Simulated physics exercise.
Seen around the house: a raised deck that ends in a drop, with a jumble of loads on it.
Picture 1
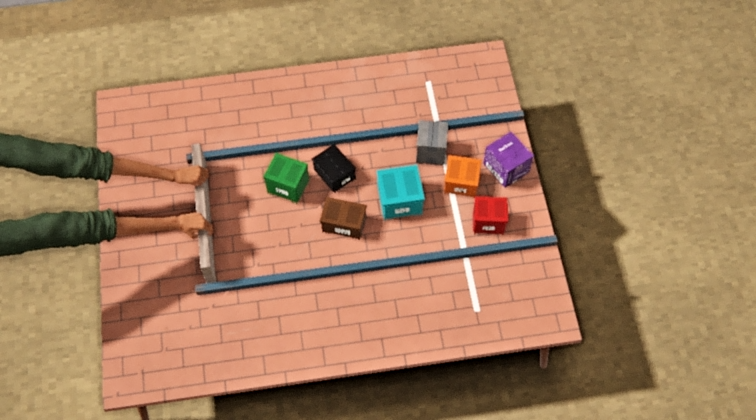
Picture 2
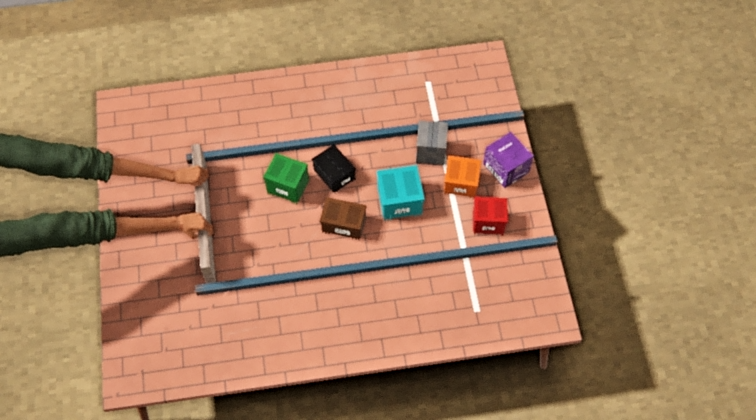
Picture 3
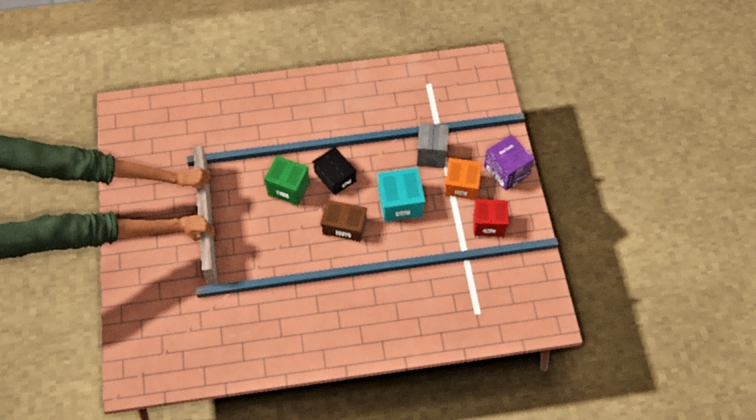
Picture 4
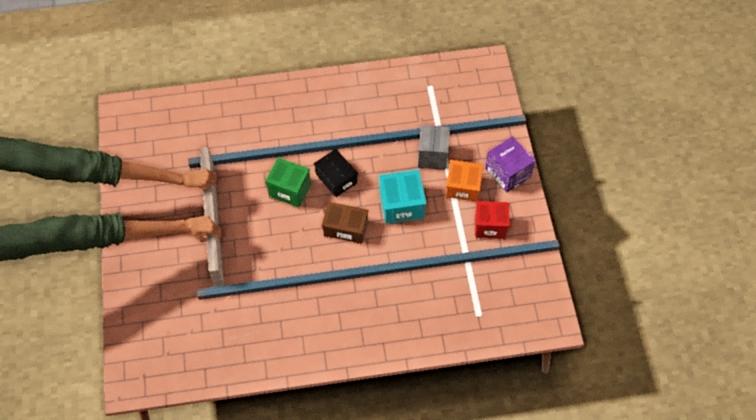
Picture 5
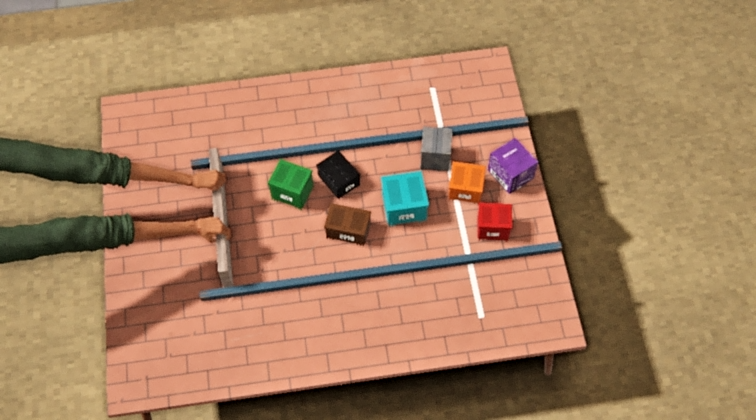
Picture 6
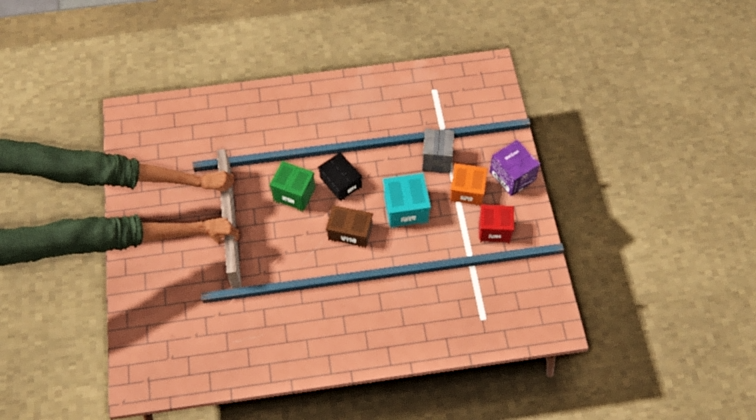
On a brick-patterned platform outdoors, two green-sleeved arms slide a plank slightly right between blue rails, toward colourful boxes sitting still.
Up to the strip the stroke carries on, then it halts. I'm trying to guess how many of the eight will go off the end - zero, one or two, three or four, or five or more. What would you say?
A single one or a pair drops off.
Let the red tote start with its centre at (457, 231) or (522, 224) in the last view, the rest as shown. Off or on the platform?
Taking the two places in turn, it holds; holds.
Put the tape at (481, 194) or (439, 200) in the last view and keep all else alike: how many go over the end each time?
Try 1: 3; try 2: 1.
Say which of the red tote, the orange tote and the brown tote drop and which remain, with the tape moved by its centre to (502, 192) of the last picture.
Well, the red tote hangs in there, the orange tote leaves the top, and the brown tote hangs in there.
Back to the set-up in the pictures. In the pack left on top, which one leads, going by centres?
It's the grey box.
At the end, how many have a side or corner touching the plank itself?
That would be 2 of them.
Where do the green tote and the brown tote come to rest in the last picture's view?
Positions - first (468, 157), then (481, 203).
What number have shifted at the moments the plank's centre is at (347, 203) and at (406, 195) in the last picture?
The first number is 4, the next one 7.
Soon after, none off yet; purple box at rest near (514, 168); red tote at rest near (496, 224); orange tote at rest near (468, 185).
Then, none off yet; purple box moved about its own width near (540, 158); red tote at rest near (496, 224); orange tote moved about its own width near (511, 173).
At rest, the number that fall off is one or two; fallen, orange tote and purple box.
